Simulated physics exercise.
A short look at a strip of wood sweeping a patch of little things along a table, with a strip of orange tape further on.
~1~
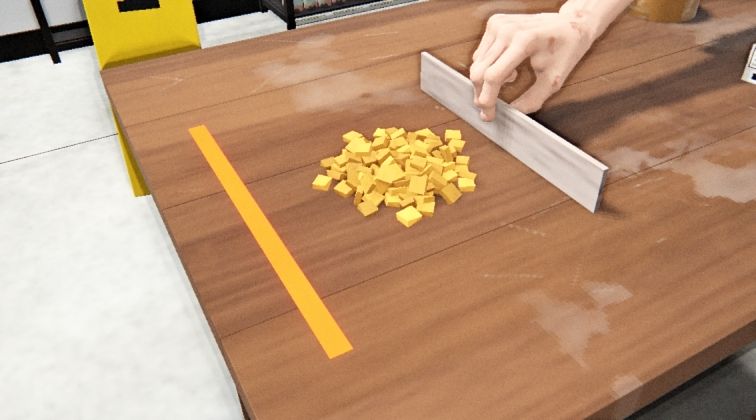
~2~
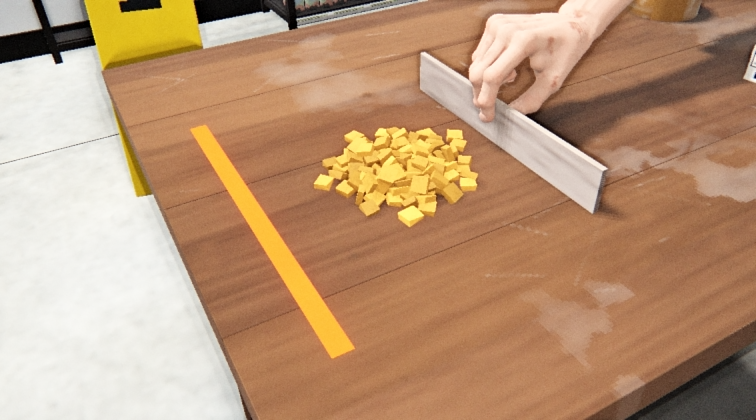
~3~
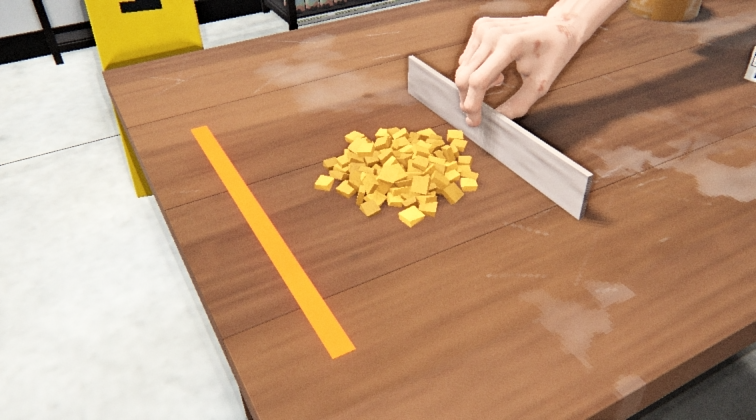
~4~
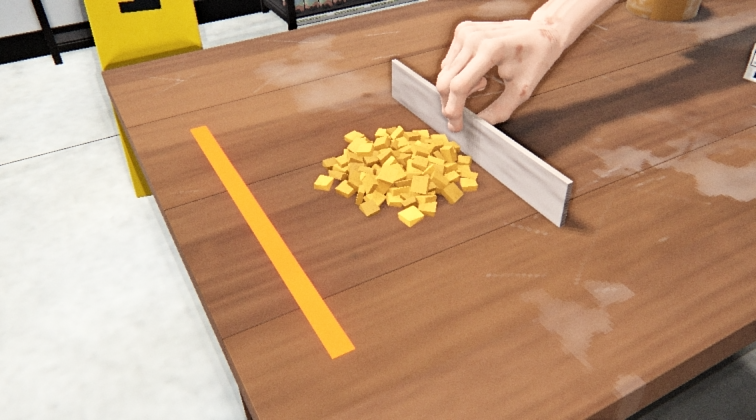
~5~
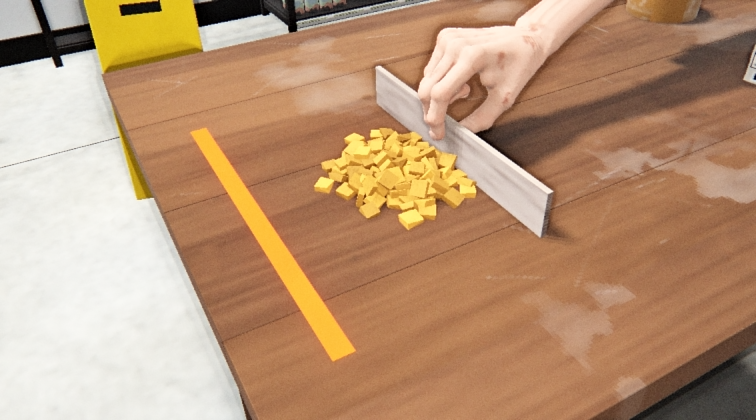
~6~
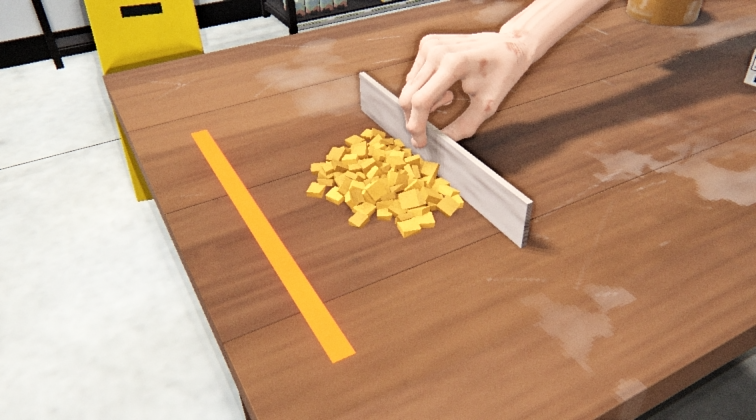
A hand at the upper right grips a pale strip of wood standing on edge on a worn brown wooden table, seen from above at an angle. A loose heap of small yellow squares lies mid-table, with orange tape to its left near the table's edge. The strip, at first still, slides left, meets the heap and pushes most of the pieces a short way left.
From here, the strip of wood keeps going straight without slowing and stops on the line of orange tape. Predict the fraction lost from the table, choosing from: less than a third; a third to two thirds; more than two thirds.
Somewhere in between.
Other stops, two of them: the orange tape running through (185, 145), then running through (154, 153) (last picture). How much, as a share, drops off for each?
Try 1 gives 70 %, try 2 gives 100 %.
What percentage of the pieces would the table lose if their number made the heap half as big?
Expected share: Around 20 %.
Shortly afterwards, strip of wood still moving, near (338, 155); heap all on the table, its front near (222, 224).
Next, strip of wood stopped at the orange tape; heap near a third over the edge.
Some moments later, strip of wood stopped at the orange tape; heap near half over the edge.
In the end, strip of wood stopped at the orange tape; heap near half over the edge.
